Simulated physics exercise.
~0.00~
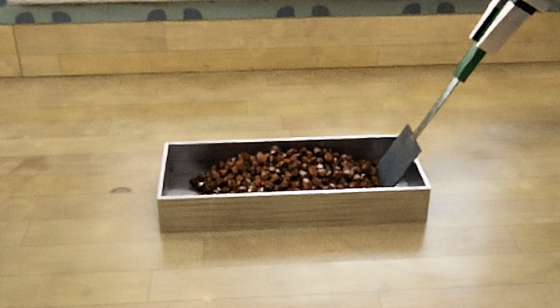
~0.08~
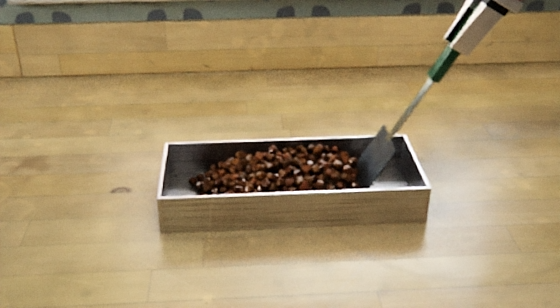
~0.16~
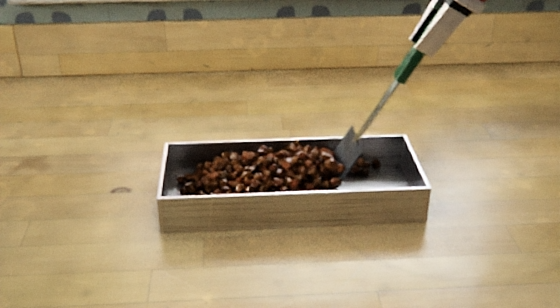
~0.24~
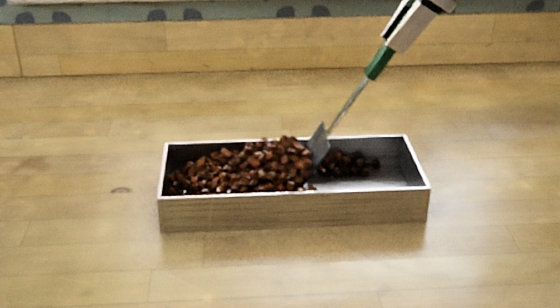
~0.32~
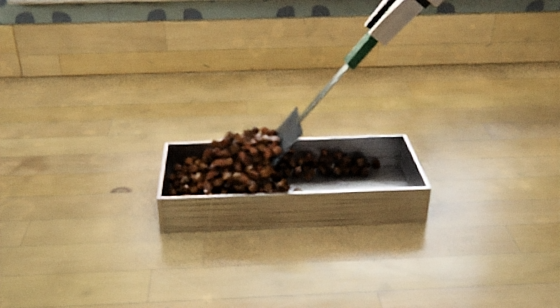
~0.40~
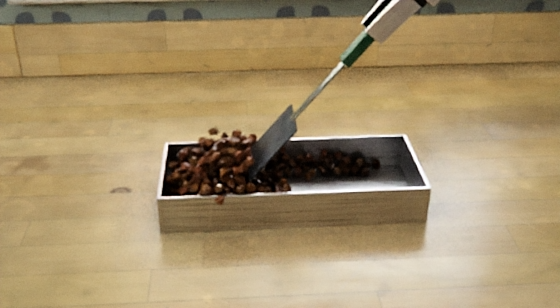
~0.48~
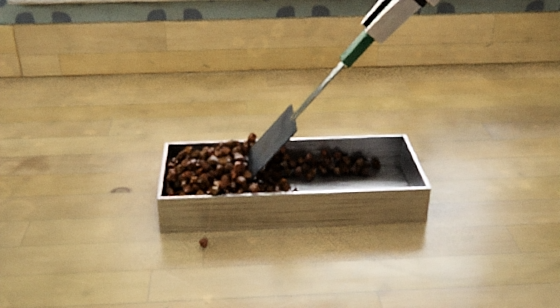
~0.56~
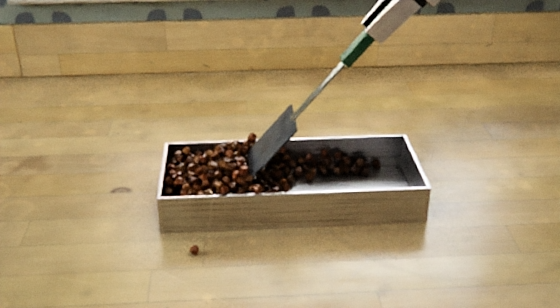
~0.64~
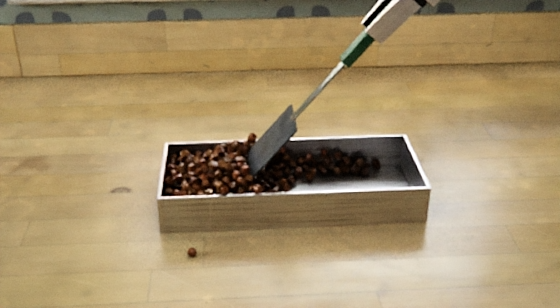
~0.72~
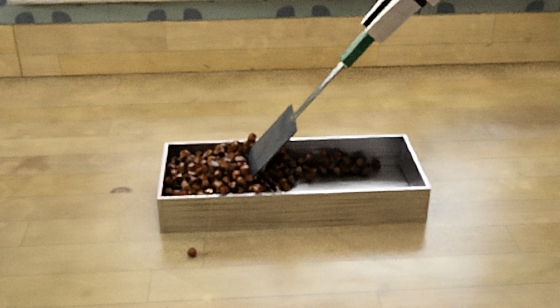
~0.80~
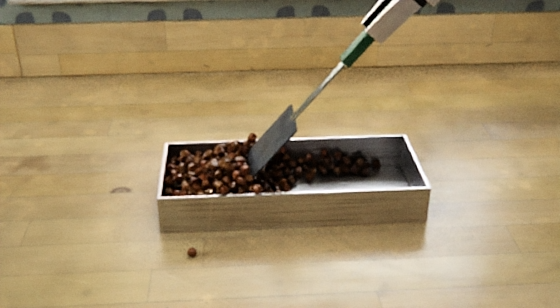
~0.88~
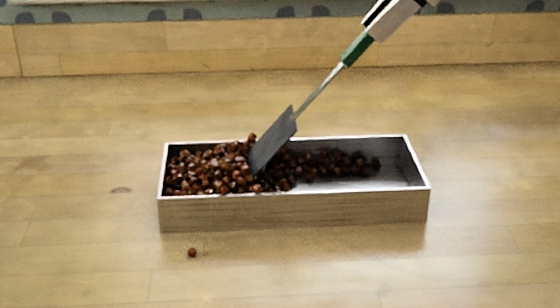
On a pale wooden surface, a long open tray holds a low heap of small reddish-brown pellets, with a turner dipped into its right end. Held by a robotic arm whose tip shows at the upper right, the blade sweeps left, pushing the pellets into a steeper mound and leaving some strewn along the back. Near the left part of the tray it slows and stops, tilting slightly, as pellets tumble forward over the front rim. One drops onto the surface and rolls a little before settling. The blade stays still against the piled pellets, most of them still inside.
